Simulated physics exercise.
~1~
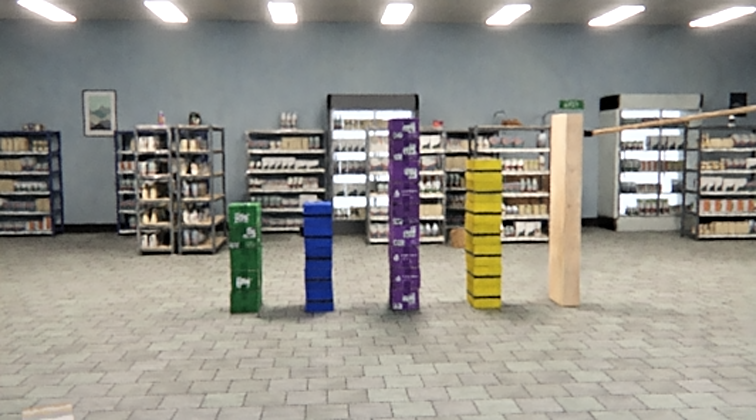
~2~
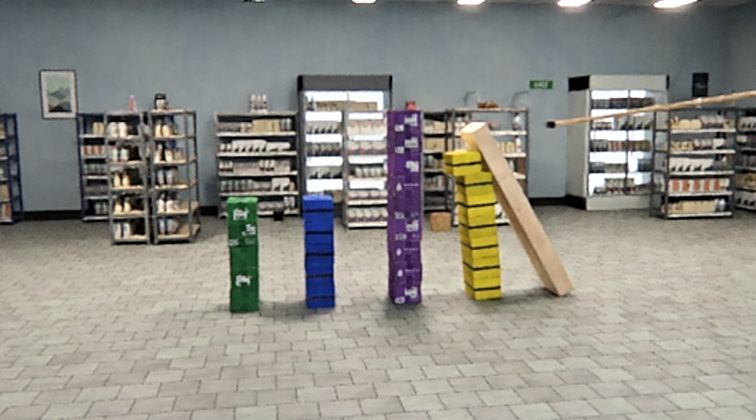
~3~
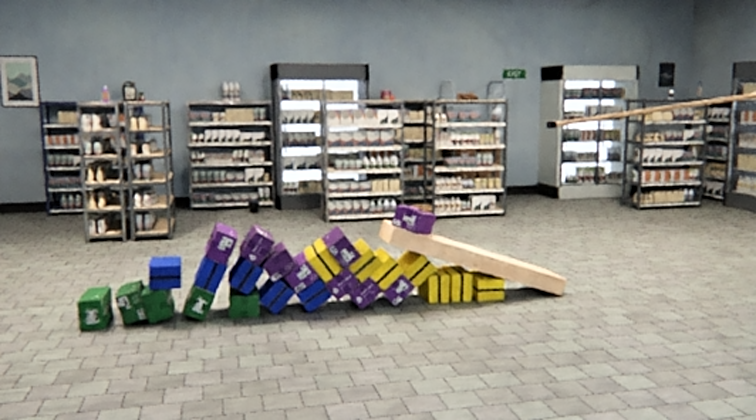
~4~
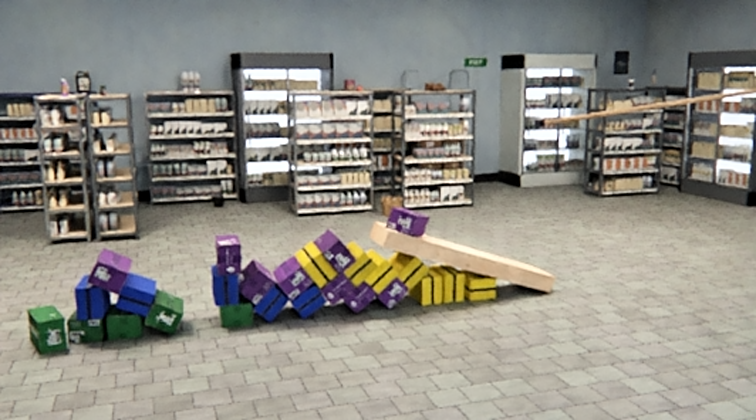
In a store with a grey paved floor and stocked shelves along the back wall, four separate stacks of green, blue, purple and yellow parcels stand in a row beside a tall upright wooden board. The board tips left and leans against the yellow stack, pushing its upper parcels out of line. The yellow, purple, blue and green stacks then topple leftward into one another. As the view drifts sideways, parcels spread farther left across the floor. At the end all four stacks lie wrecked in a jumbled line, with the board slanting low and a purple parcel resting on its raised end.
